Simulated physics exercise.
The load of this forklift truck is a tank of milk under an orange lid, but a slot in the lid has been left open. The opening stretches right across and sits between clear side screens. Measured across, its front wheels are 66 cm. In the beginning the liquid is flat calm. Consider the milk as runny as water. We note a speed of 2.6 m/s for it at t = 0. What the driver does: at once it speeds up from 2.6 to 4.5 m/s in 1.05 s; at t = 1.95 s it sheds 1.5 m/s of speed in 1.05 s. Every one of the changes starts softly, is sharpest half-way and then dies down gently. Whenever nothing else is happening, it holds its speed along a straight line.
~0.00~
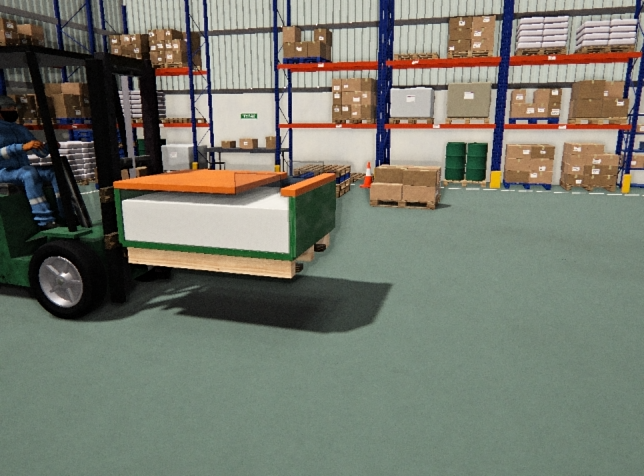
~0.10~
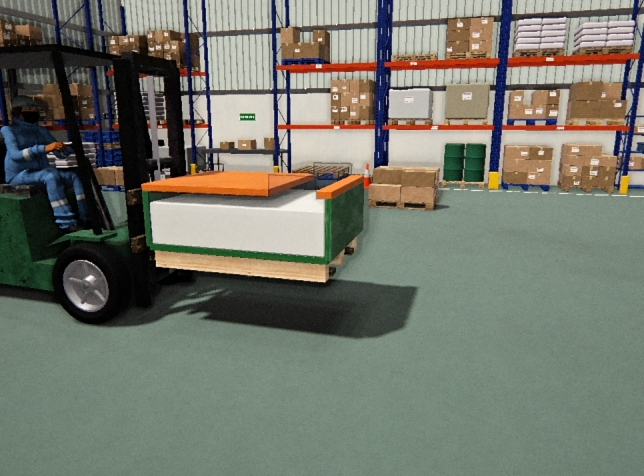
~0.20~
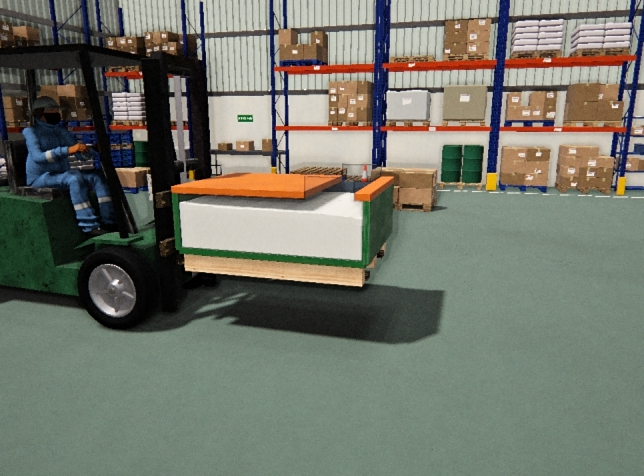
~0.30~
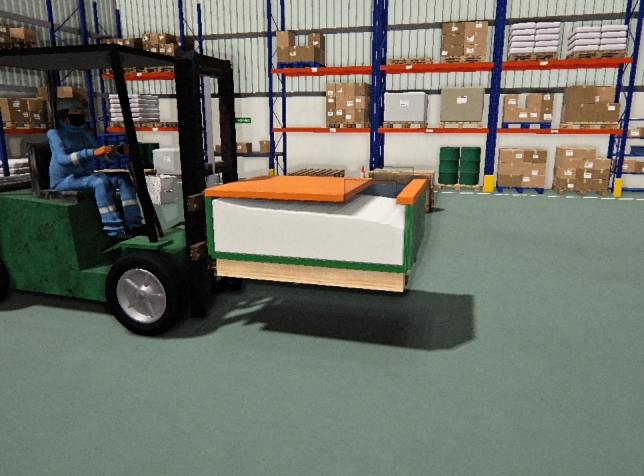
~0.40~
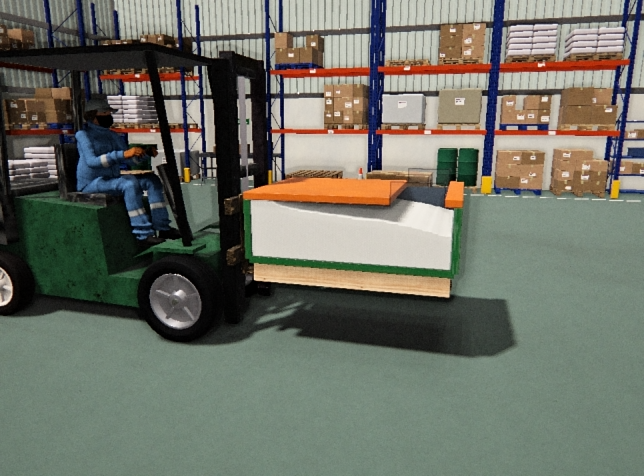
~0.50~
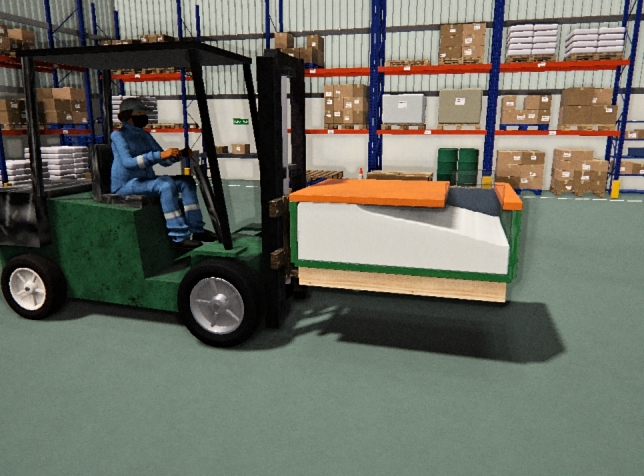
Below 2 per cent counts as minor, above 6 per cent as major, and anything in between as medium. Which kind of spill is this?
It is a minor one.
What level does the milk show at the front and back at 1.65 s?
Front: 38 cm; back: 26 cm.
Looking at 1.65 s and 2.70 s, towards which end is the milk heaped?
Higher at the forward side, then higher at the forward side.
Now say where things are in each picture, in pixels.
In the first picture, the surface is at (275, 210) near the front wall; the surface is at (138, 202) near the back wall; the front is on the right; the opening runs from (236, 188) to (281, 190); a wheel hub at (57, 284).
In the second picture, the surface is at (310, 212) near the front wall; the surface is at (166, 204) near the back wall.
In the third picture, the surface is at (347, 217) near the front wall; the surface is at (197, 205) near the back wall.
In the fourth picture, the surface is at (388, 225) near the front wall; the surface is at (230, 206) near the back wall.
In the fifth picture, the surface is at (435, 234) near the front wall; the surface is at (269, 202) near the back wall.
In the sixth picture, the surface is at (491, 243) near the front wall; the surface is at (317, 204) near the back wall; a wheel hub at (214, 308).
By 1.65 s the surface stands 26 cm at the back and 39 cm at the front; nothing has left.
By 2.70 s the surface stands 22 cm at the back and 42 cm at the front; nothing has left.
By 3.80 s the surface stands 39 cm at the back and 23 cm at the front; nothing has left.
By 5.89 s nothing has left.
